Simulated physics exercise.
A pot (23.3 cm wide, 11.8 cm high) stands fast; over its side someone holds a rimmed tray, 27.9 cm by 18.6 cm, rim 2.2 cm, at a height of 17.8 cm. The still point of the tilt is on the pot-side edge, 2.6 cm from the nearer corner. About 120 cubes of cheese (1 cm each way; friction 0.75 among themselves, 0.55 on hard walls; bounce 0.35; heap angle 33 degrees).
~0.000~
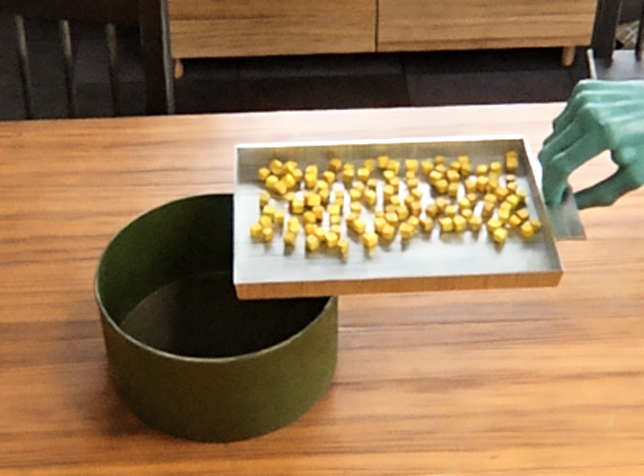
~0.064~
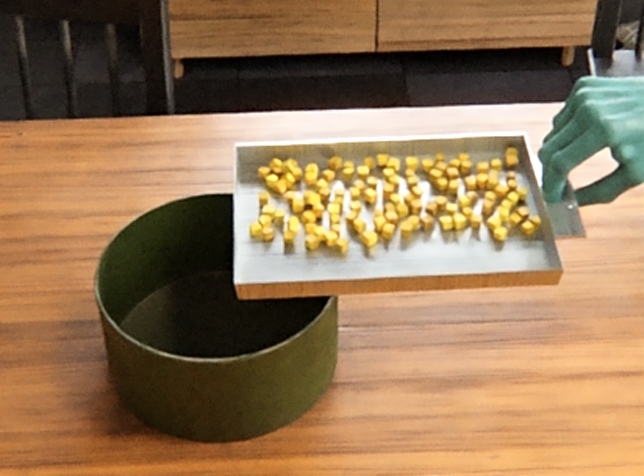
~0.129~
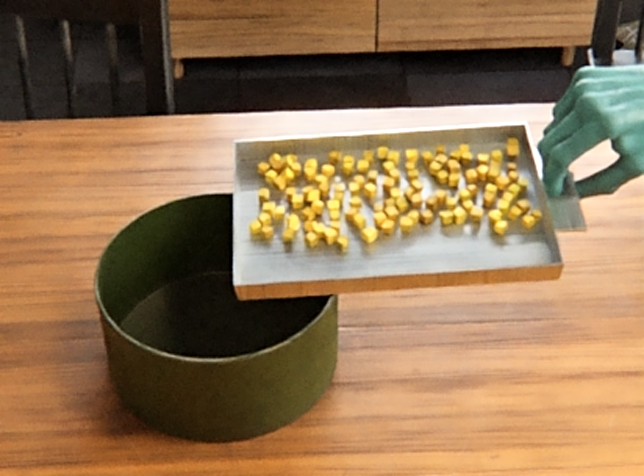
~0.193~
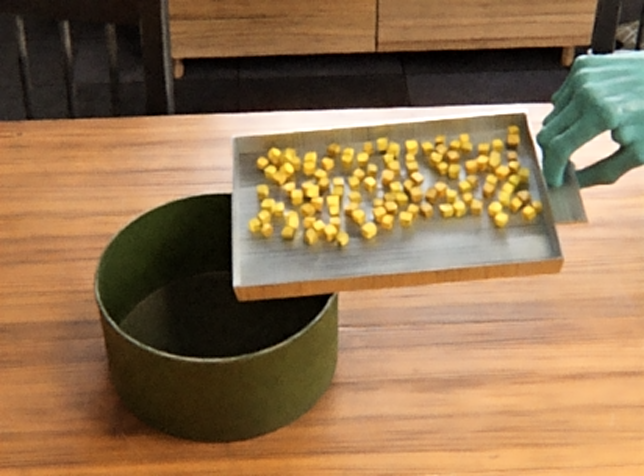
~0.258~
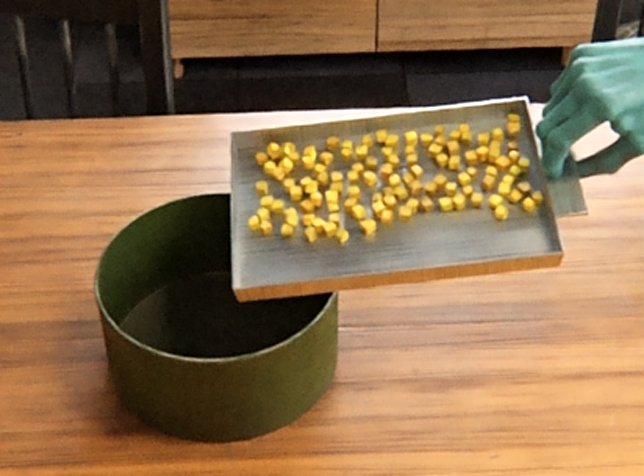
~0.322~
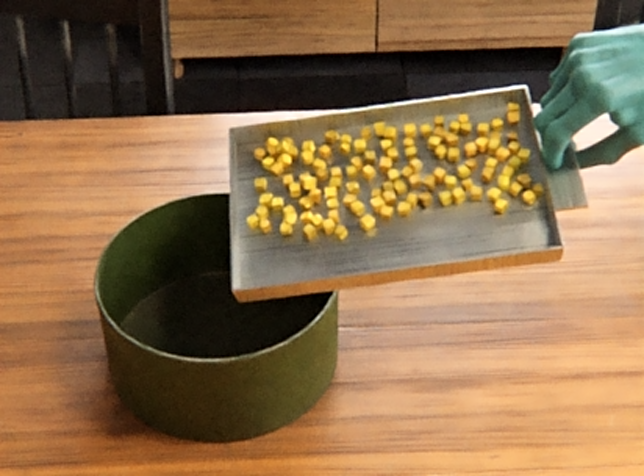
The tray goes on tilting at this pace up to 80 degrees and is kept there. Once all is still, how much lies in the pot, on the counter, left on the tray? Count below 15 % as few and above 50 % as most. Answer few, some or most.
Pot: Few, counter: Some, tray: Most.
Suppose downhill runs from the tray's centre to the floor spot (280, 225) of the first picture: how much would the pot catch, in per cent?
Some 25 per cent.
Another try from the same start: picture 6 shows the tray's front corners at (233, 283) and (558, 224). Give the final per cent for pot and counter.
Pot 15, counter 10.
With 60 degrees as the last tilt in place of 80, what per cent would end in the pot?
In that case some 0 per cent.
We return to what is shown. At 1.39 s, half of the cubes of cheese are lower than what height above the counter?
About 20 cm.
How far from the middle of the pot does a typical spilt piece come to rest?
Roughly 26 cm.
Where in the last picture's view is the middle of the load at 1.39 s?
Around (255, 280).
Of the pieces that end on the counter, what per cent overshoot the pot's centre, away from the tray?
Some 80 per cent.
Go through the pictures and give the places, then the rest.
The first frame shows tray tilt 0 degrees, front corners at (238, 281) and (560, 268); middle of the pieces at (396, 203); pot at (217, 270).
The second frame shows tray tilt 1 degrees, front corners at (238, 281) and (560, 267); middle of the pieces at (396, 201).
The third frame shows tray tilt 3 degrees, front corners at (237, 282) and (561, 262), lowest corner left front; middle of the pieces at (396, 196).
The fourth frame shows tray tilt 7 degrees, front corners at (237, 284) and (561, 256), lowest corner left front; middle of the pieces at (396, 189).
The fifth frame shows tray tilt 10 degrees, front corners at (236, 286) and (561, 250), lowest corner left front; middle of the pieces at (395, 183).
The sixth frame shows tray tilt 13 degrees, front corners at (235, 288) and (561, 245), lowest corner left front; middle of the pieces at (394, 177); pot at (217, 270). The tray's pace is about 50 degrees a second.
After 0.96 s, tilt 44 degrees; the tray holds 100 %, the pot 0 %.
Then, at 1.39 s, tilt 65 degrees; the tray holds 75 %, the pot 0 %.
After 1.90 s, tilt 80 degrees; the tray holds 75 %, the pot 0 %.
In the end, at 3.2 s, pot 5 %, counter 25 %, tray 70 %.
